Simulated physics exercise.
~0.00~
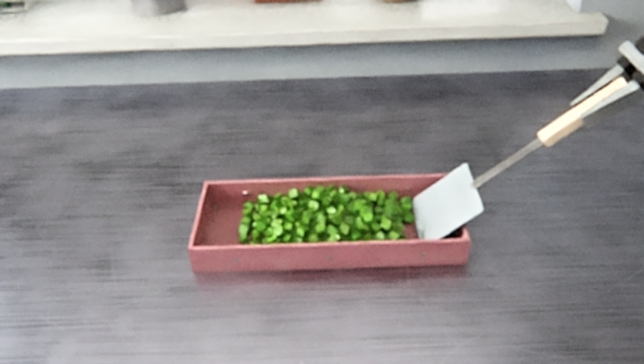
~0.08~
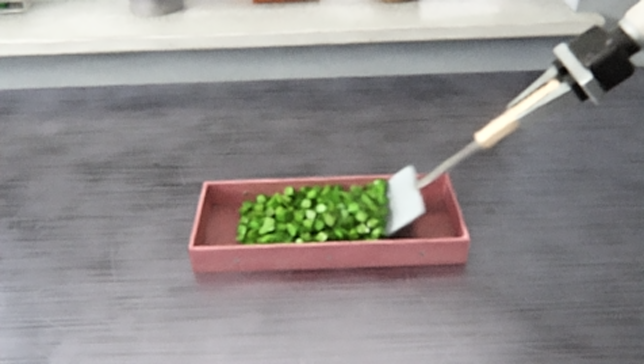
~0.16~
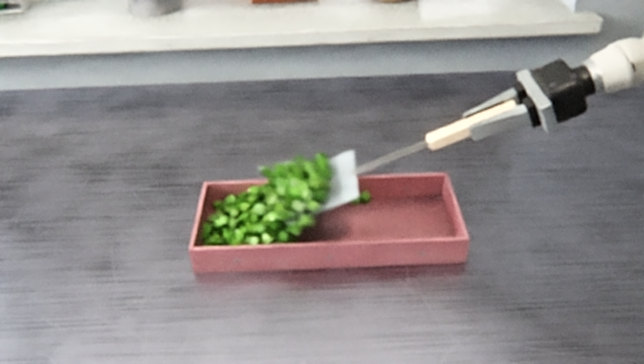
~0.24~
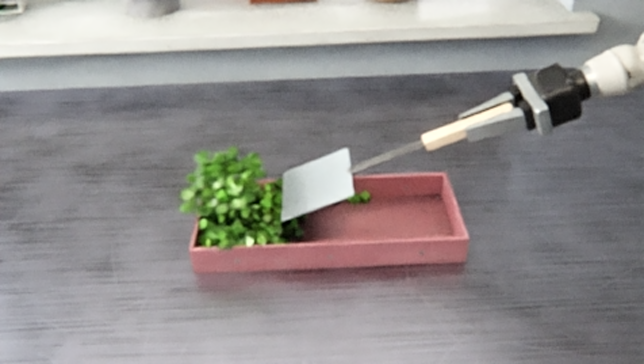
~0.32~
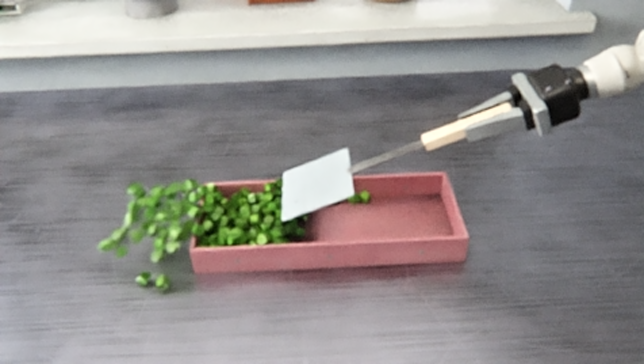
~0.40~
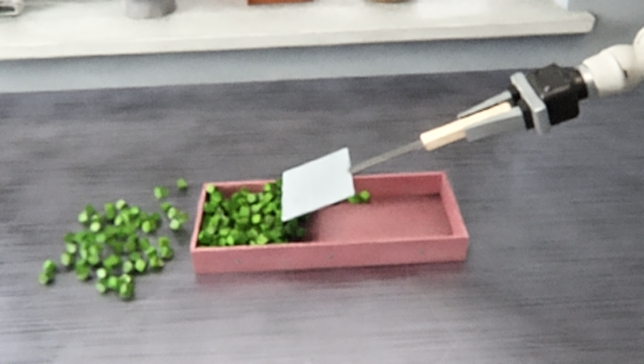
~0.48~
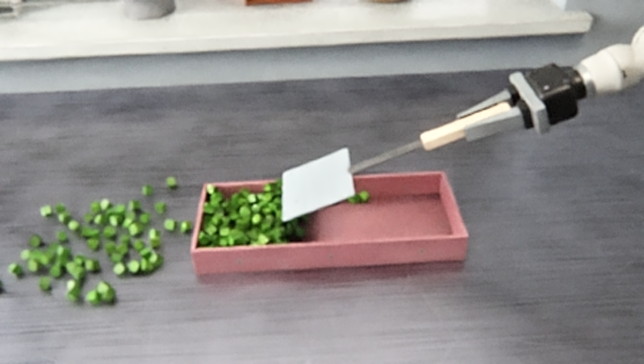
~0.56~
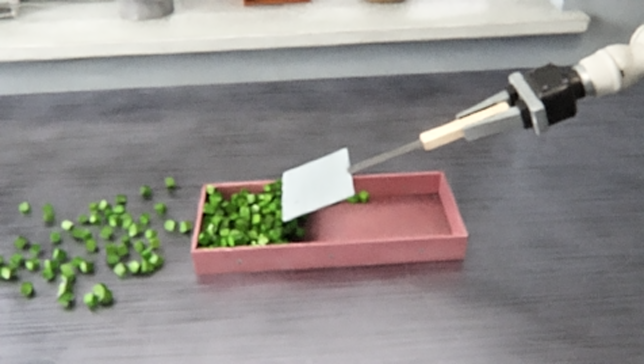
On a dark grey tabletop with a pale ledge behind it, seen from the front and slightly above, a shallow reddish-pink trough holds a heap of small green vegetable dice. A robot arm reaching in from the right holds a turner with a light grey blade at the trough's right end. The blade sweeps left, pushing the dice into a pile, then lifts and flattens as it stops abruptly. Many dice fly over the left end and scatter across the table. Finally the turner hangs still over the trough, with most dice inside and the rest spread to the left.
